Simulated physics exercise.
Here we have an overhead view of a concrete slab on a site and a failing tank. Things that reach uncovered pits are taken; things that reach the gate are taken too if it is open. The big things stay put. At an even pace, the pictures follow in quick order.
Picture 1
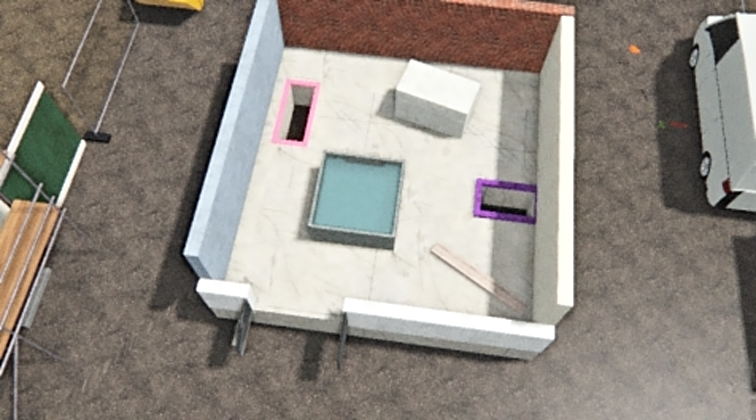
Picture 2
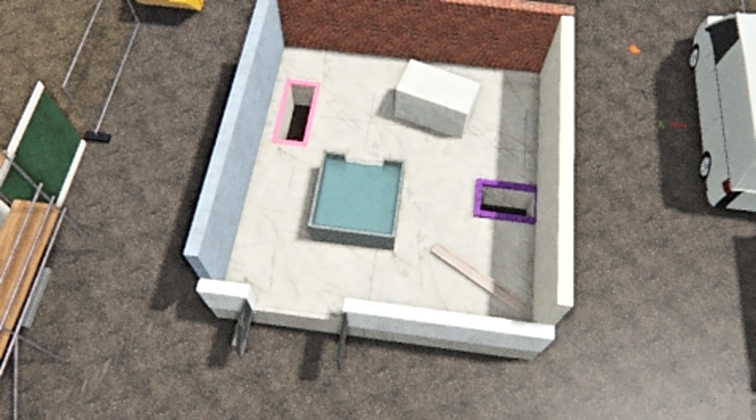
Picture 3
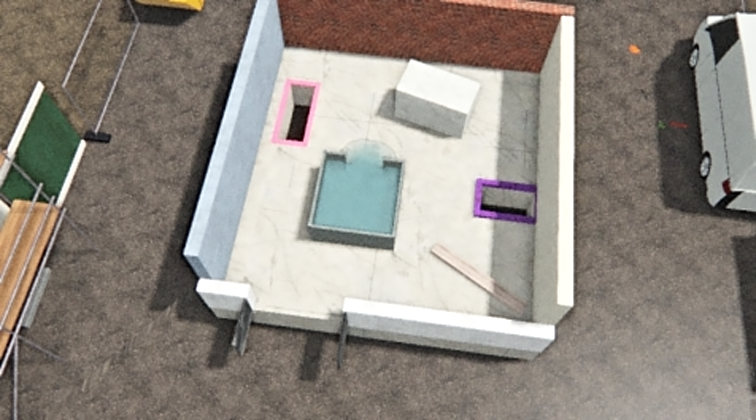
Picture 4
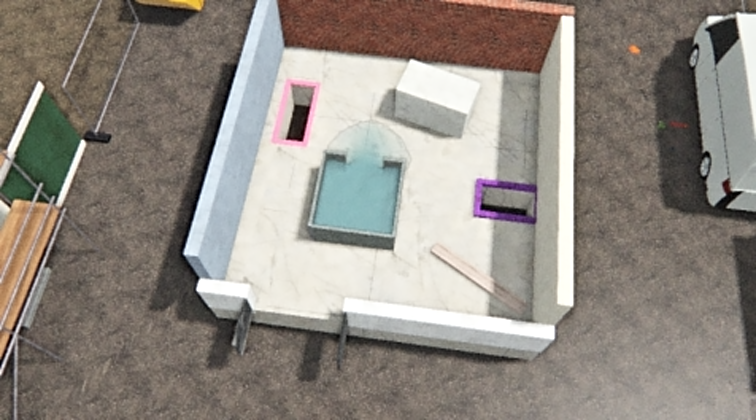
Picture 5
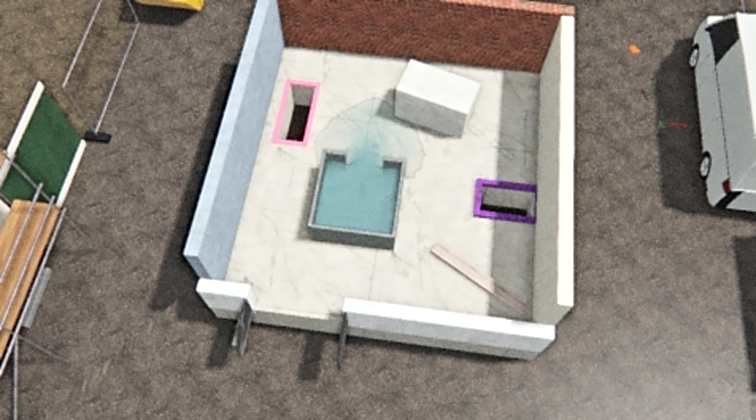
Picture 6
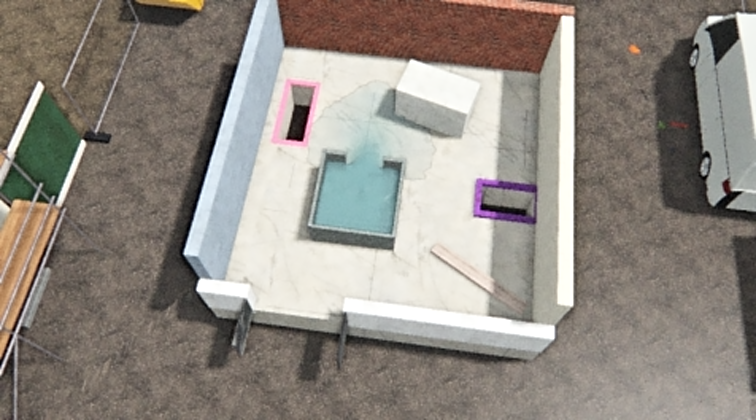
On a walled concrete slab seen from above, a gap opens in the far side of a tank of still water, and water pours out through it, spreading across the pale floor in a widening, thin, rounded sheet.
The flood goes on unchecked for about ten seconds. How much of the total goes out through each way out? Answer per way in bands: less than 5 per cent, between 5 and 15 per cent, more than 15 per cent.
Going out through each: The gate, less than 5 per cent; the purple pit, less than 5 per cent; the pink pit, more than 15 per cent.
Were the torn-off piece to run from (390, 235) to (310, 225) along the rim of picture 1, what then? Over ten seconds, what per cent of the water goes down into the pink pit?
The pink pit gets 2 per cent.
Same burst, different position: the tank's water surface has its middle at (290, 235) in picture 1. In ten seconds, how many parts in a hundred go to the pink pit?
I'd put the pink pit near 50 per cent of the whole.
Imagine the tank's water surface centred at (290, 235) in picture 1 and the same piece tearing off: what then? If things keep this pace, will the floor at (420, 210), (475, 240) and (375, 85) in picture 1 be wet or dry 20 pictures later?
Spot 1 unwetted, spot 2 unwetted, and spot 3 wetted.
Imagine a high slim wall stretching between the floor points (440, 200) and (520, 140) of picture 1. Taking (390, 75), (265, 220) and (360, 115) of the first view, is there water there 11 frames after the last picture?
Point by point: First swamped, next spared, last swamped.
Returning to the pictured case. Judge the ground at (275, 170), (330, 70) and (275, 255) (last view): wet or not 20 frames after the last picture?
Points in order - 1: Unwetted; 2: Inundated; 3: Unwetted.
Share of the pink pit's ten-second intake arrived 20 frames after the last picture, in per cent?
Around 25 in a hundred.
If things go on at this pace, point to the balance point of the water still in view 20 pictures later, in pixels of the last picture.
(369, 149).
A moment on, water covers 20 % of the floor; the gate 0 %, the purple pit 0 %, the pink pit 1 %.
Next, water covers 30 % of the floor; the gate 0 %, the purple pit 0 %, the pink pit 4 %.
Then, water covers 45 % of the floor; the gate 0 %, the purple pit 0 %, the pink pit 8 %.
Later, water covers 55 % of the floor; the gate 0 %, the purple pit 0 %, the pink pit 21 %.
In the end, water covers 65 % of the floor; the gate 0 %, the purple pit 0 %, the pink pit 34 %.
